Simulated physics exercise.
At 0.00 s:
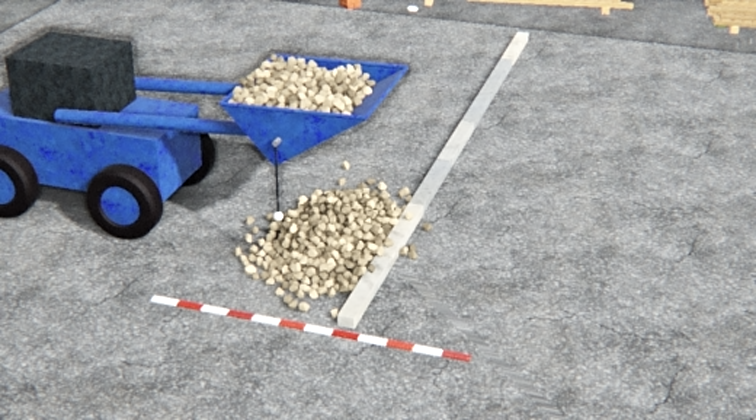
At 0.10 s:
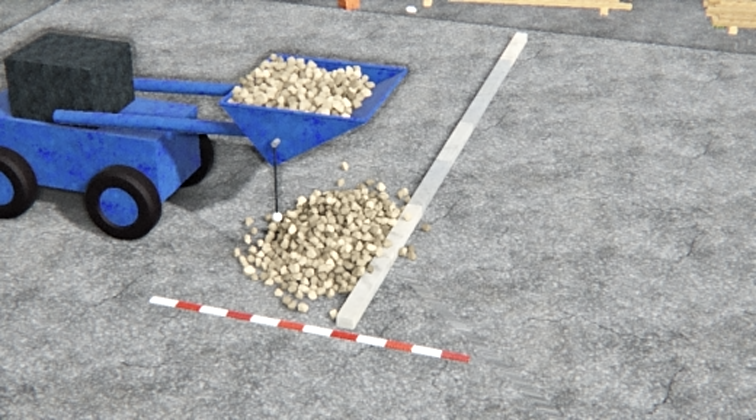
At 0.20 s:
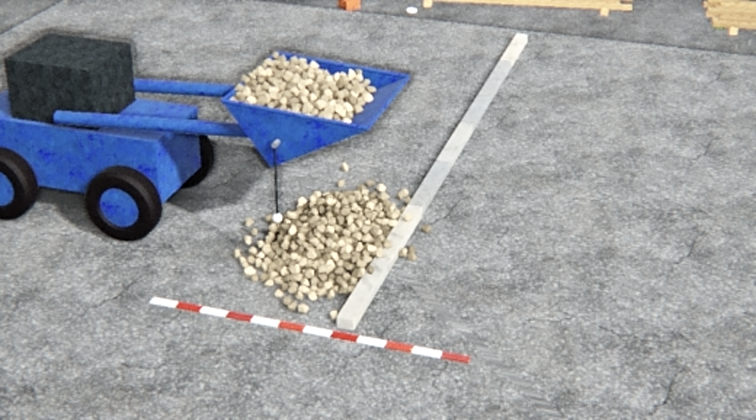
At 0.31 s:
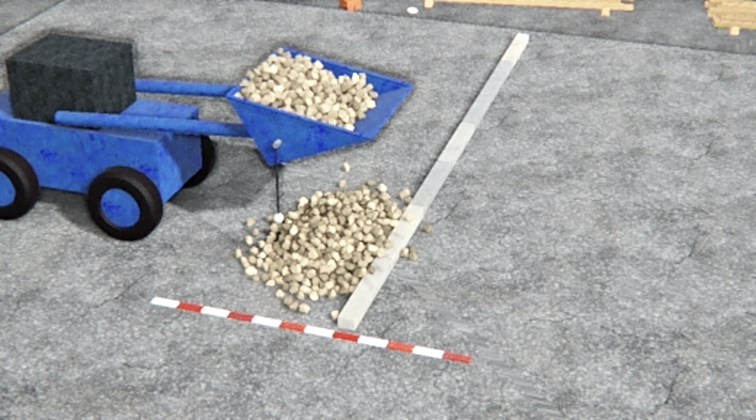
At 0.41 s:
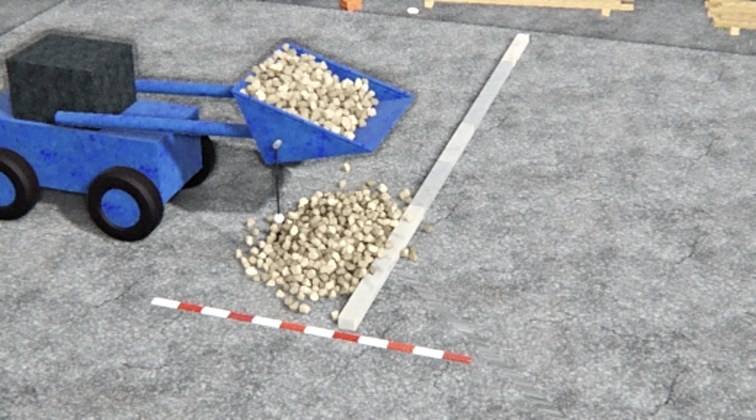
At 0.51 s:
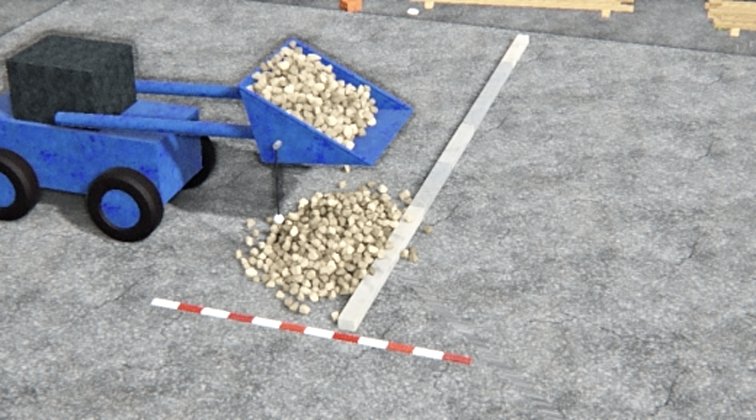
On a grey paved yard, a blue wheeled loader at the left holds a bucket of pale stones above a similar pile lying against a light kerb, behind a red-and-white staff. The loader stays in place while the bucket slowly swings its front lip downward, and the stones shift slightly inside it.
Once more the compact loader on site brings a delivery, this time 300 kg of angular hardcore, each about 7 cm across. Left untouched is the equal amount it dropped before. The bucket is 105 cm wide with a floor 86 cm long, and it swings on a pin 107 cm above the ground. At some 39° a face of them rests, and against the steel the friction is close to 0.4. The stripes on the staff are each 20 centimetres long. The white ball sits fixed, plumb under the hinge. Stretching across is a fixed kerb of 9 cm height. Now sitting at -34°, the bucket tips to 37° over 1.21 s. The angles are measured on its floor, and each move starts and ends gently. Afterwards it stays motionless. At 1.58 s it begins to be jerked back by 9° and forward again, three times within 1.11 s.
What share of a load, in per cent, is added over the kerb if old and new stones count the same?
I would say 78 percent.
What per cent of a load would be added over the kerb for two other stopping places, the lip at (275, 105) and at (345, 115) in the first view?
Some 0 percent first and 55 percent second.
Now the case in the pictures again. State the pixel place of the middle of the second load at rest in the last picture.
In the last view, about pixel (427, 247).
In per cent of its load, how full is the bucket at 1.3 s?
About 75 percent is still in there.
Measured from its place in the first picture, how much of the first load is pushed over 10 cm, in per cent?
The answer is about 0 per cent.
After 0.9 s the floor is at 26°; in per cent of one load, 100 in the bucket, 100 on this side of the kerb, 1 over the kerb; the foremost stones are at (401, 247).
After 1.3 s the floor is at 37°; in per cent of one load, 75 in the bucket, 124 on this side of the kerb, 2 over the kerb; the foremost stones are at (413, 234).
After 3.1 s the floor is at 37°; in per cent of one load, 0 in the bucket, 122 on this side of the kerb, 78 over the kerb; the foremost stones are at (532, 264).
After 5.7 s the floor is at 37°; in per cent of one load, 0 in the bucket, 122 on this side of the kerb, 78 over the kerb; the foremost stones are at (532, 264). Net gain over the kerb, 78.
